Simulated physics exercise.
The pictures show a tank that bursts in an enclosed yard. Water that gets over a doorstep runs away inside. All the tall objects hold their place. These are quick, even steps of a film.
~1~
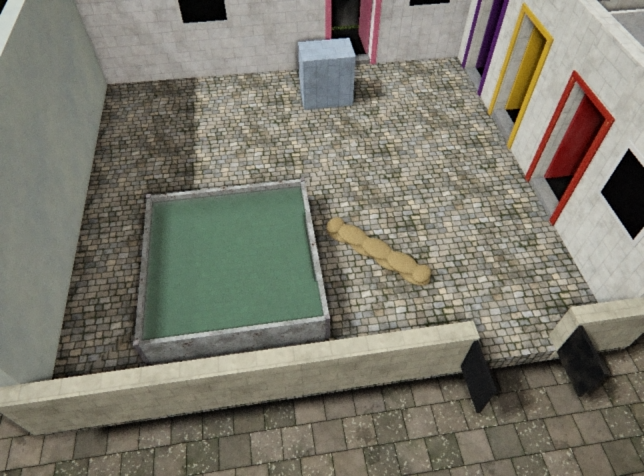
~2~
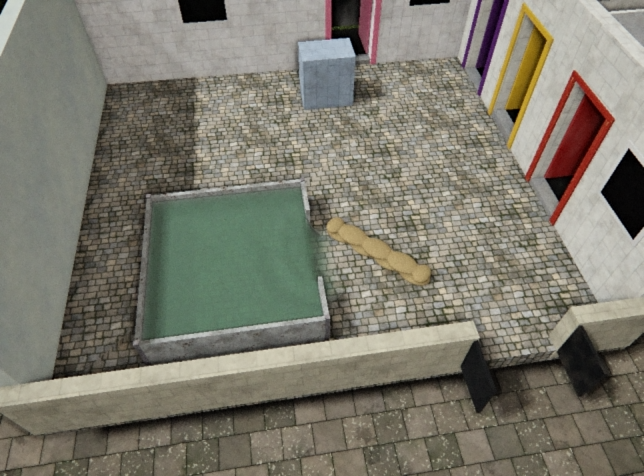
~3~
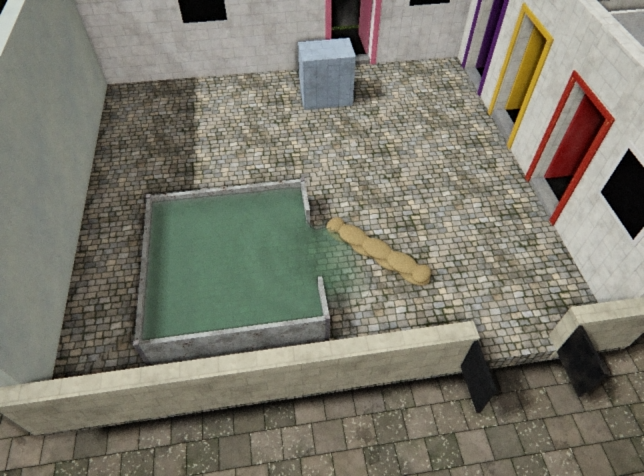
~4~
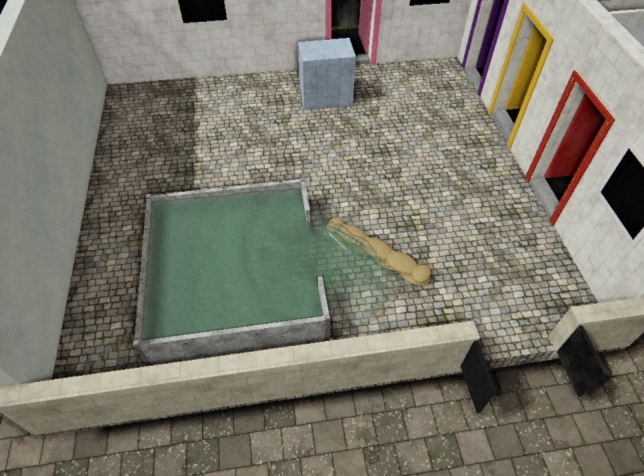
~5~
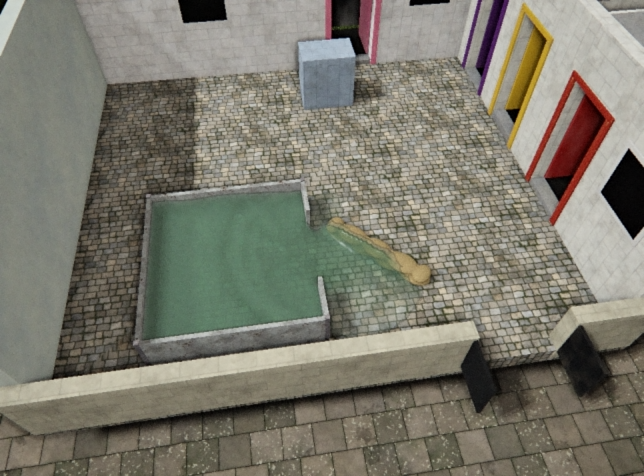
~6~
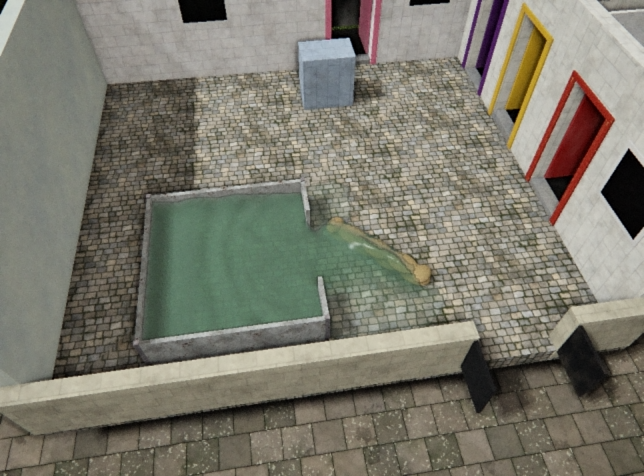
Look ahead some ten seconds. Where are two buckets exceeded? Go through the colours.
In the end: The yellow door stays under that; the purple door takes more than that; the pink door stays under that; the red door stays under that.
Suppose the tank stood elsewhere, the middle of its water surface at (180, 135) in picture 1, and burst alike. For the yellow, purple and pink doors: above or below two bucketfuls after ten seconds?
One by one: The yellow one takes more; the purple one passes that mark; the pink one is under.
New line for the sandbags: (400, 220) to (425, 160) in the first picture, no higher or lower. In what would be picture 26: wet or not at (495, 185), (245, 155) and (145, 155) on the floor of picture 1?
In that order: Wet, dry, not flooded.
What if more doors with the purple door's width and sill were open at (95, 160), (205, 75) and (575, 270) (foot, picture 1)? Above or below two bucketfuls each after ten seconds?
One after the other: Holds, stays under, passes that mark.
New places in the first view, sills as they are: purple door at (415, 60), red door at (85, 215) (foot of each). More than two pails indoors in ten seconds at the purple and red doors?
One by one: The purple door is over, the red door is under.
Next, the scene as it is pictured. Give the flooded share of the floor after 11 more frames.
Some 30 per cent.
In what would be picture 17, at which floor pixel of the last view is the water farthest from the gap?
Close to (603, 326).
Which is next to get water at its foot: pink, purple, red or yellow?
The one in red.
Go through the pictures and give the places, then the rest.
In the first frame, still water in the tank at (231, 255).
In the second frame, water pours out at (312, 258) and has run to (317, 232).
In the third frame, water pours out at (312, 260) and has run to (364, 287).
In the fourth frame, water pours out at (312, 260) and has run to (397, 276).
In the fifth frame, water pours out at (312, 260) and has run to (418, 291).
In the sixth frame, water pours out at (312, 259) and has run to (440, 299).
A moment on, water covers 15 % of the floor; the yellow door not reached, the purple door not reached, the pink door not reached, the red door not reached.
Next, water covers 30 % of the floor; the yellow door not reached, the purple door not reached, the pink door not reached, the red door not reached.
Then, water covers 40 % of the floor; the yellow door not reached, the purple door not reached, the pink door not reached, the red door wet at the sill, nothing in.
Later, water covers 55 % of the floor; the yellow door wet at the sill, nothing in, the purple door wet at the sill, nothing in, the pink door not reached, the red door under two buckets in.
In the end, water covers 75 % of the floor; the yellow door wet at the sill, nothing in, the purple door over two buckets in, the pink door wet at the sill, nothing in, the red door under two buckets in.
